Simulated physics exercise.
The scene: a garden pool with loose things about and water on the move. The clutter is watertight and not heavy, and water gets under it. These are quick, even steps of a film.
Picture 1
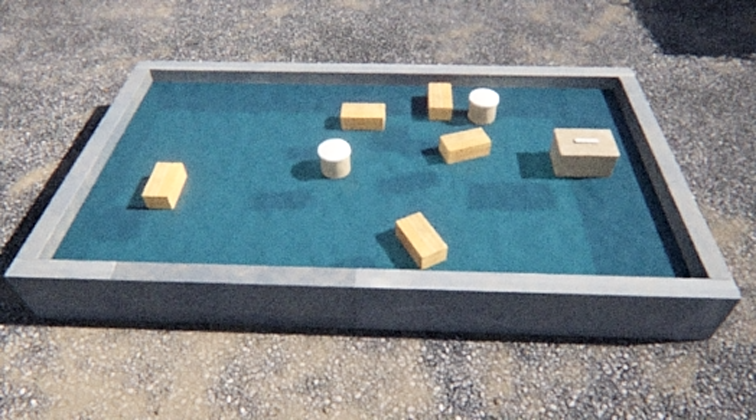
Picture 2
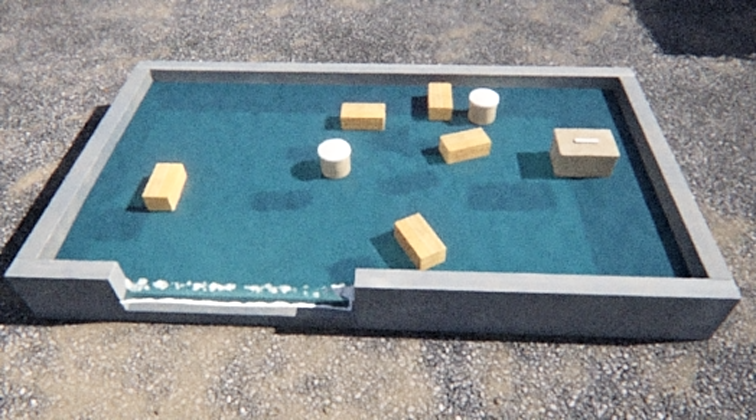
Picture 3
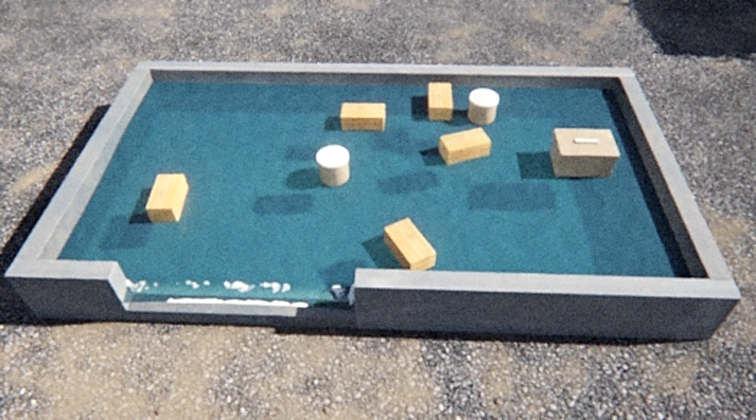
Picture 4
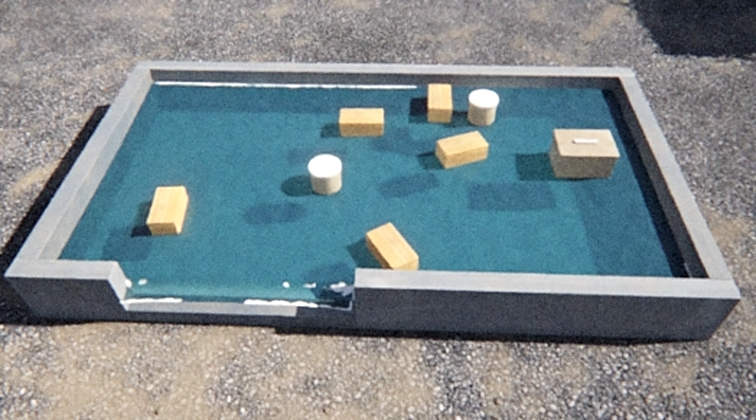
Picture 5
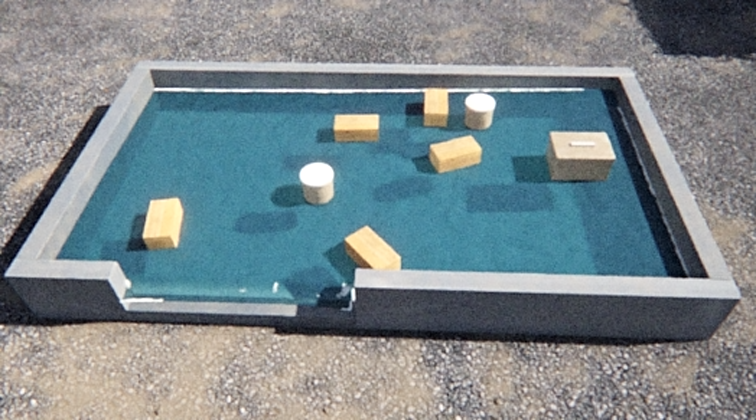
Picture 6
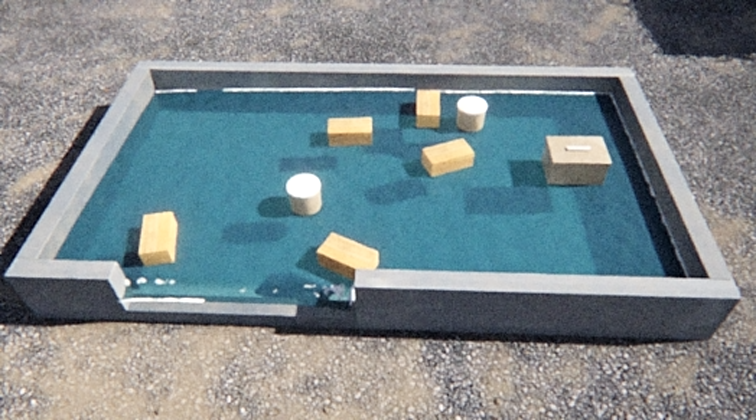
A walled pool opens at its front edge, and the floating blocks drift left and forward.
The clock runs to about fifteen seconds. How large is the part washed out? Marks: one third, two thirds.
Share: One to two thirds.
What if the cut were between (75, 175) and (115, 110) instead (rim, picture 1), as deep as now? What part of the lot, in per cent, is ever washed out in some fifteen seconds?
Near 20 in a hundred.
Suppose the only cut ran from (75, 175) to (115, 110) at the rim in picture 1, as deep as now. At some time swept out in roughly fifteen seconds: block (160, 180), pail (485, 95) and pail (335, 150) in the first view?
One after the other: Yes, inside, yes.
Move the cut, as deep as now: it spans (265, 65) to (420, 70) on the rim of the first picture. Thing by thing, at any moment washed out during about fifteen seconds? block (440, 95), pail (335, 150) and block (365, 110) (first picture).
In turn: Through, washed out, gone.
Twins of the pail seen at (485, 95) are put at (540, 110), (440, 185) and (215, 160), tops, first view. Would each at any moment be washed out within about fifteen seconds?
One after the other: Still in, carried outside, washed out.
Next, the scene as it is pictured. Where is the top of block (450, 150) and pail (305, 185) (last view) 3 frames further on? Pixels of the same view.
At about (416, 157) and (258, 212).
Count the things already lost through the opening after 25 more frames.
It comes to 3.
A moment on, 2 of 8 are out; 6 afloat.
Next, 3 of 8 are out; 5 afloat.
Later, 3 of 8 are out; 5 afloat.
In the end, 4 of 8 are out; 4 afloat.
